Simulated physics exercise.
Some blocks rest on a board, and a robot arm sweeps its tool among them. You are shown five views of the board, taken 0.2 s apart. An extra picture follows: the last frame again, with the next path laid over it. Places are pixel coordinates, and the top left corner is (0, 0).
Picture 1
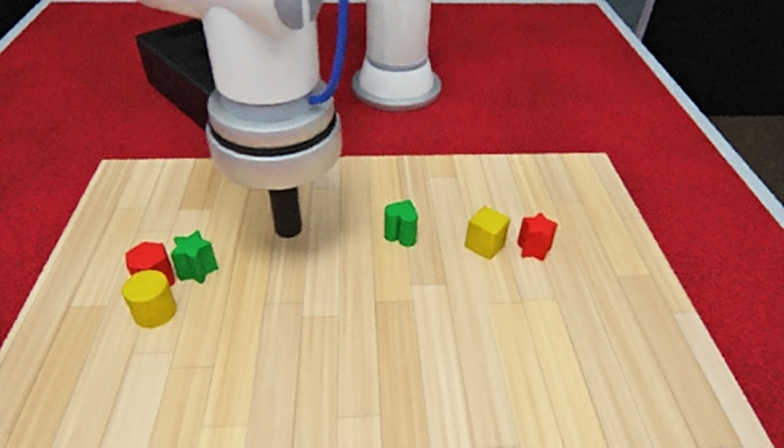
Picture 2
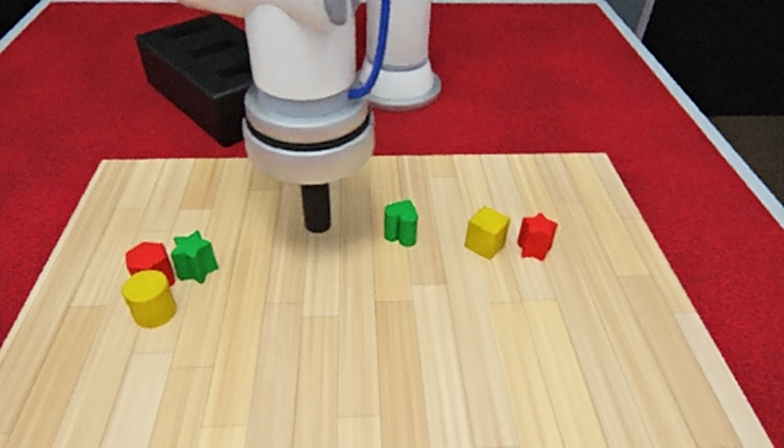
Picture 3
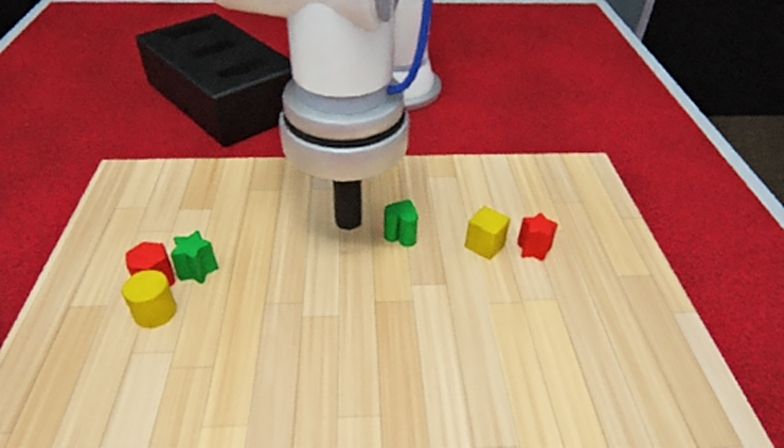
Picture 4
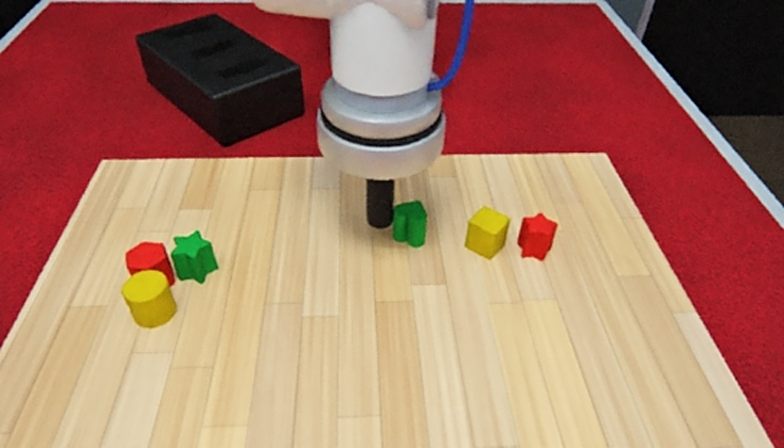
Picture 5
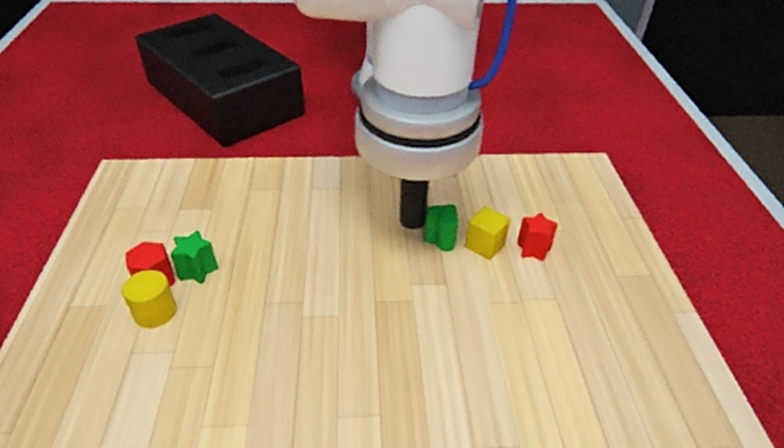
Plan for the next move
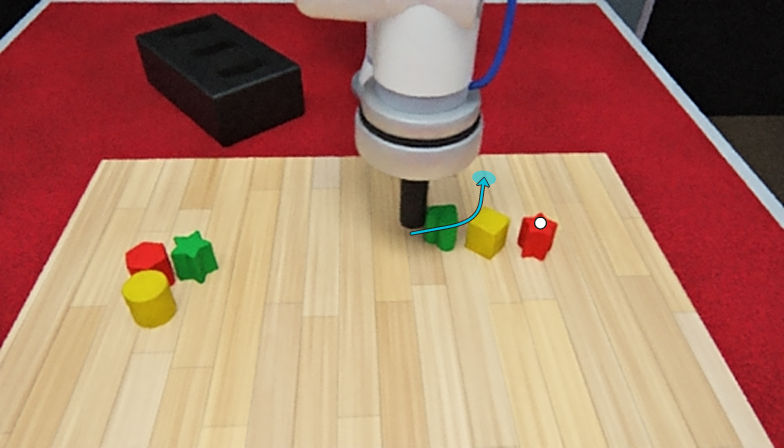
Robot arm sweeping its black tool rightward across a wooden board, pushing a green heart block toward a yellow block.
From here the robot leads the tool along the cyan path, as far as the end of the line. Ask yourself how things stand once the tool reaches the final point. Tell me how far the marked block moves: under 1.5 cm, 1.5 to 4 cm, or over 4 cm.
It goes hardly anywhere, under 1.5 cm.
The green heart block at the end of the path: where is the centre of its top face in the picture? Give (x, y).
Pixel (477, 216).
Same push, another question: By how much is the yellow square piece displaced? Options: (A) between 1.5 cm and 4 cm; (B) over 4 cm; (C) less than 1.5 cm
Option A.
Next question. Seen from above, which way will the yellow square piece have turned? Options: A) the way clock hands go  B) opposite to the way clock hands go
(B)
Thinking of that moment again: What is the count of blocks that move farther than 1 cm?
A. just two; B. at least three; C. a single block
A
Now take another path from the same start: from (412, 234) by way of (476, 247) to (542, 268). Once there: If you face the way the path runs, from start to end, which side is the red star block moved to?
It slides leftward.
The line goes from (412, 234) by way of (455, 225) and (480, 204) to (484, 178); the dot is on the red star block.
The first path, step by step. One third of the way, tool at (457, 214); green heart block at (476, 216), turned 80° clockwise; yellow square piece at (508, 228), turned 20° anticlockwise.
Two thirds of the way, tool at (482, 193); green heart block at (477, 216), turned 90° clockwise; yellow square piece at (508, 228), turned 20° anticlockwise.
At the end, tool at (486, 167); green heart block at (477, 216), turned 90° clockwise; yellow square piece at (508, 228), turned 20° anticlockwise; red star block unmoved.
